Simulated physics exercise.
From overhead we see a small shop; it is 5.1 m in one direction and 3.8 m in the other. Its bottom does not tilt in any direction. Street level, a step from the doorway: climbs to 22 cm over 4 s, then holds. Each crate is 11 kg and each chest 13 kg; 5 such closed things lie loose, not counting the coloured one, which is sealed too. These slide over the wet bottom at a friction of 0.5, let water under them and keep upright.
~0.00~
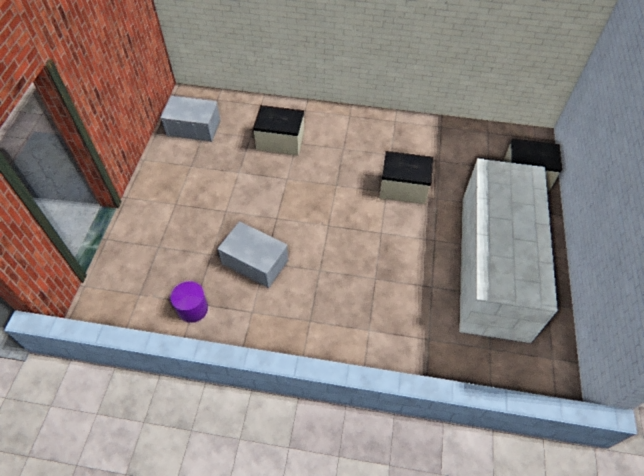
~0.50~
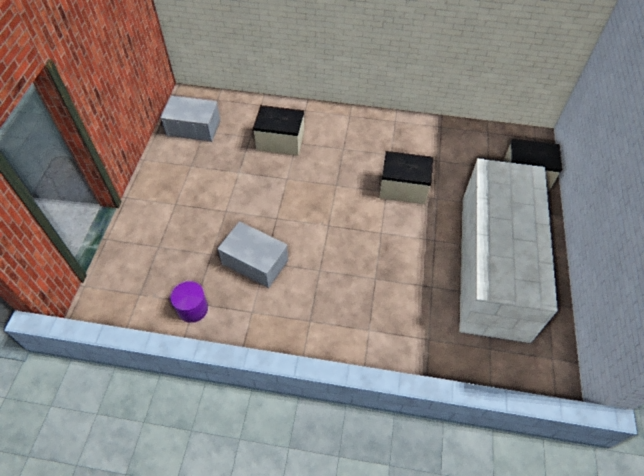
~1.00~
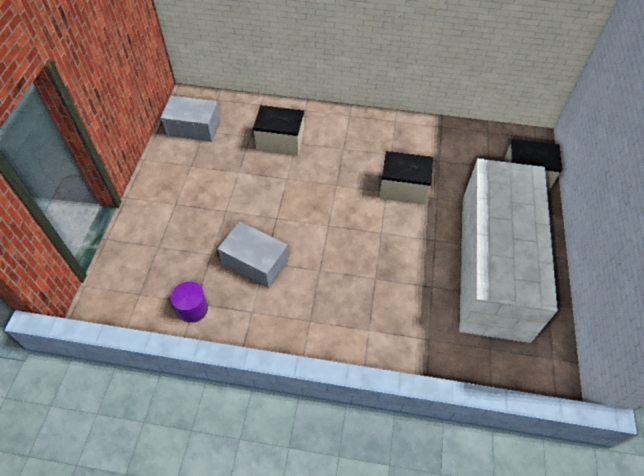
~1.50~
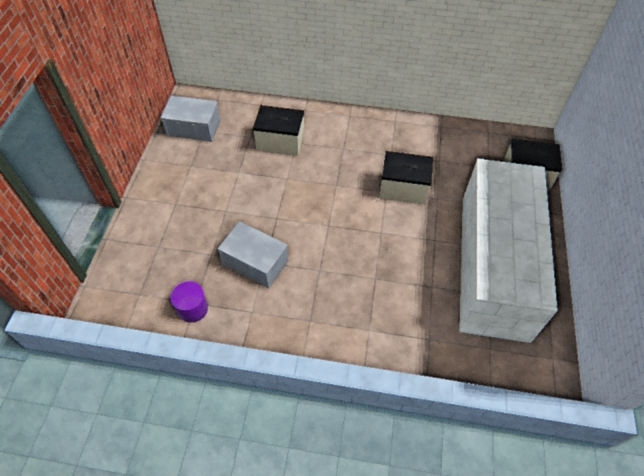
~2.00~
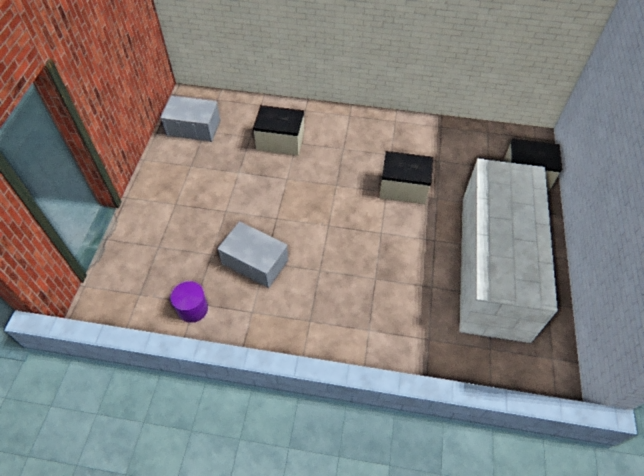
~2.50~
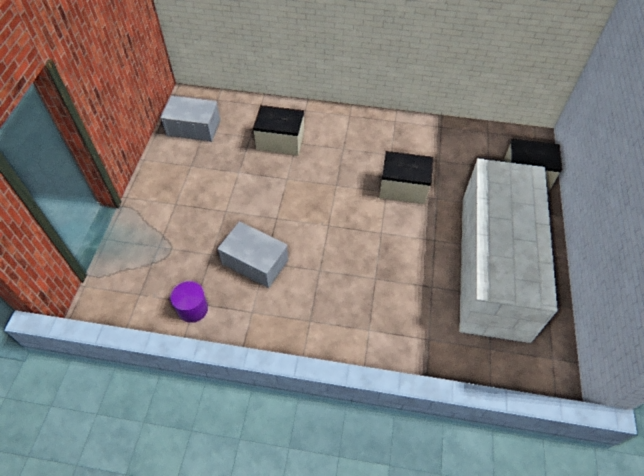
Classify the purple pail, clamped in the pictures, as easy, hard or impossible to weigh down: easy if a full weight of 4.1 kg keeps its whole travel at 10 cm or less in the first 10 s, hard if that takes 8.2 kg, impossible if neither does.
Impossible.
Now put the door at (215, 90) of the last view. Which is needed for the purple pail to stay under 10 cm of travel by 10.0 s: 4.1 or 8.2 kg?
In that case both options fail.
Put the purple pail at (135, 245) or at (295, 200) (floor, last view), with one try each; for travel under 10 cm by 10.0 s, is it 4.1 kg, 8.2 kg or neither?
The first time both options come up short; the second time the greater option is needed.
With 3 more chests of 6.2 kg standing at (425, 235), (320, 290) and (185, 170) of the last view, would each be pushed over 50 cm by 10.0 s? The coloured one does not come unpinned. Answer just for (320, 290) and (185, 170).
Result, in order - exceeds it; falls shy.
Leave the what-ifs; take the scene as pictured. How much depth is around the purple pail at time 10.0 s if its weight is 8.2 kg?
Close to 6 cm deep.
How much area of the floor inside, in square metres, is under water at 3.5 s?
Roughly 3.0 m2.
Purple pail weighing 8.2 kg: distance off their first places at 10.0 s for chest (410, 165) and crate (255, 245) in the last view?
One is off by 80 cm, the other by 300 cm, in the order asked.
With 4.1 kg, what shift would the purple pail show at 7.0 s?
It would be some 300 cm from its spot.
After 3.5 s the purple pail would be 0 cm from its start with 4.1 kg and 0 cm from its start with 8.2 kg; 2 cm of water round it then.
After 4.5 s the purple pail would be 32 cm from its start with 4.1 kg and 0 cm from its start with 8.2 kg; 5 cm of water round it then.
After 7.0 s the purple pail would be 284 cm from its start with 4.1 kg and 40 cm from its start with 8.2 kg; 6 cm of water round it then.
After 10.0 s the purple pail would be 383 cm from its start with 4.1 kg and 118 cm from its start with 8.2 kg; 6 cm of water round it then.
